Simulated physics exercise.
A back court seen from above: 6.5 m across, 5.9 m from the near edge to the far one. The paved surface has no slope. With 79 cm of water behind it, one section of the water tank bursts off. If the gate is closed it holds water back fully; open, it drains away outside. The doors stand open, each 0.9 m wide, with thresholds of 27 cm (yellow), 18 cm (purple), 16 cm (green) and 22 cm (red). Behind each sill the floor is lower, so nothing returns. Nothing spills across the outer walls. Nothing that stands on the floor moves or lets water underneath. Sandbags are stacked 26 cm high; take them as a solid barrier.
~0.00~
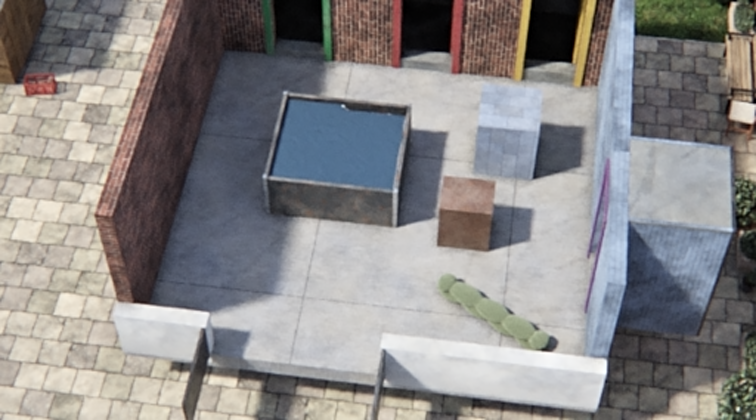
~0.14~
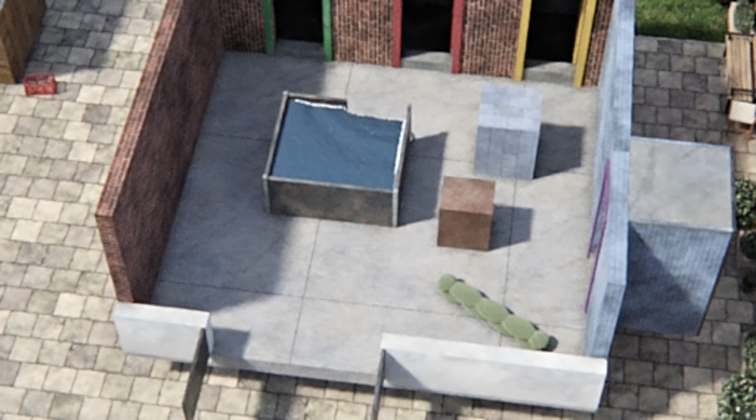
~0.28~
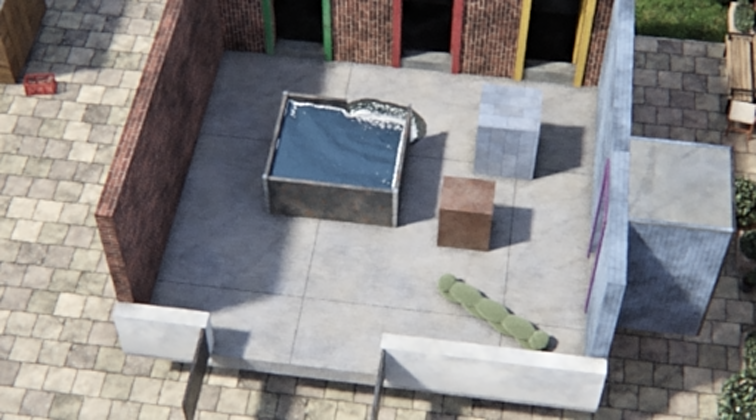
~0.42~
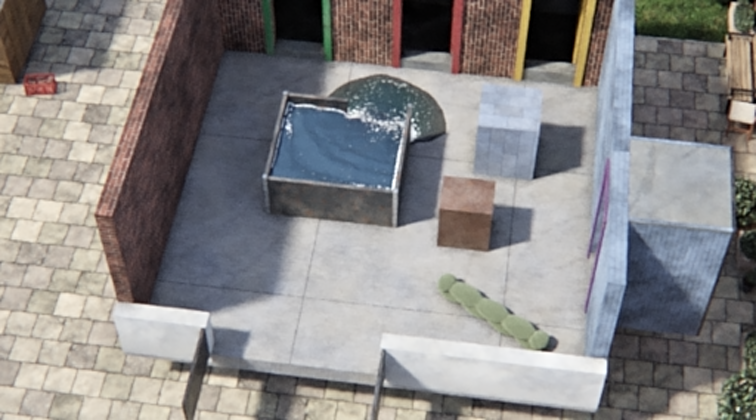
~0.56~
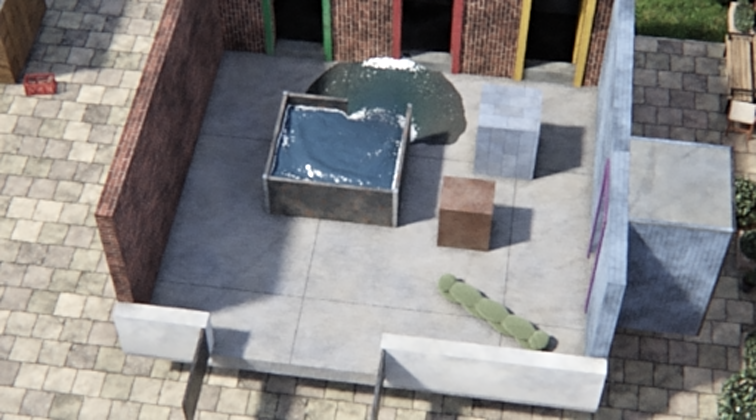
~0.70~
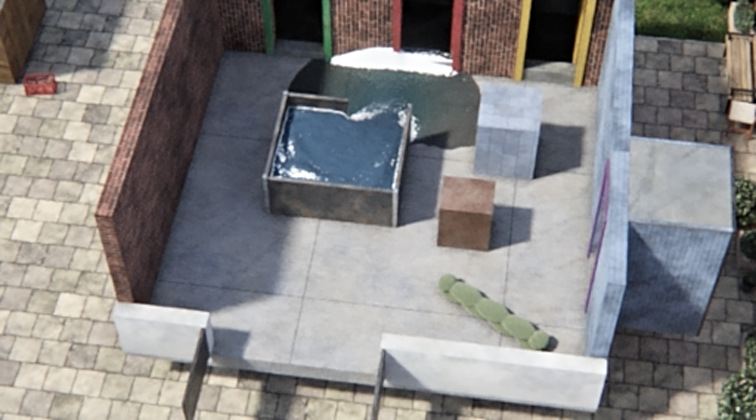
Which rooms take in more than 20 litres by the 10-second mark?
Within that time: At the yellow door it stays under the limit; at the purple door it keeps below the limit; at the green door it stays under the limit; at the red door it goes over the limit.
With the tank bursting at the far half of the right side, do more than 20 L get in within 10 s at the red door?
Against that limit: Red not over.
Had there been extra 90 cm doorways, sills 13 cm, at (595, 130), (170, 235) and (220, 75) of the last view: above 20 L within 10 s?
In that order: Above, under, past it.
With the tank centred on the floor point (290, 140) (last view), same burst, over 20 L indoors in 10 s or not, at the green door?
Then: Green over.
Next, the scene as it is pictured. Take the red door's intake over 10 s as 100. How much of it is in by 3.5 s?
About 100 per cent.
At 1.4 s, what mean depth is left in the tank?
Some 50 cm.
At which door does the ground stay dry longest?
It is the purple one.
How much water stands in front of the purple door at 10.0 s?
Some 10.0 cm.
After 1.4 s water covers 15 % of the floor and is deepest (44 cm) near (388, 72); yellow door 7 cm at the sill, 0 L in, purple door not reached, green door 15 cm at the sill, 0 L in, red door 41 cm at the sill, 55 L in.
After 2.2 s water covers 25 % of the floor and is deepest (36 cm) near (587, 92); yellow door 11 cm at the sill, 0 L in, purple door not reached, green door 14 cm at the sill, 1 L in, red door 32 cm at the sill, 128 L in.
After 3.5 s water covers 50 % of the floor and is deepest (26 cm) near (398, 73); yellow door 14 cm at the sill, 0 L in, purple door 3 cm at the sill, 0 L in, green door 11 cm at the sill, 1 L in, red door 23 cm at the sill, 157 L in.
After 6.0 s water covers 75 % of the floor and is deepest (20 cm) near (583, 384); yellow door 16 cm at the sill, 0 L in, purple door 5 cm at the sill, 0 L in, green door 7 cm at the sill, 1 L in, red door 13 cm at the sill, 160 L in.
After 10.0 s water covers 95 % of the floor and is deepest (10 cm) near (548, 338); yellow door 9 cm at the sill, 0 L in, purple door 10 cm at the sill, 0 L in, green door 4 cm at the sill, 1 L in, red door 7 cm at the sill, 160 L in.
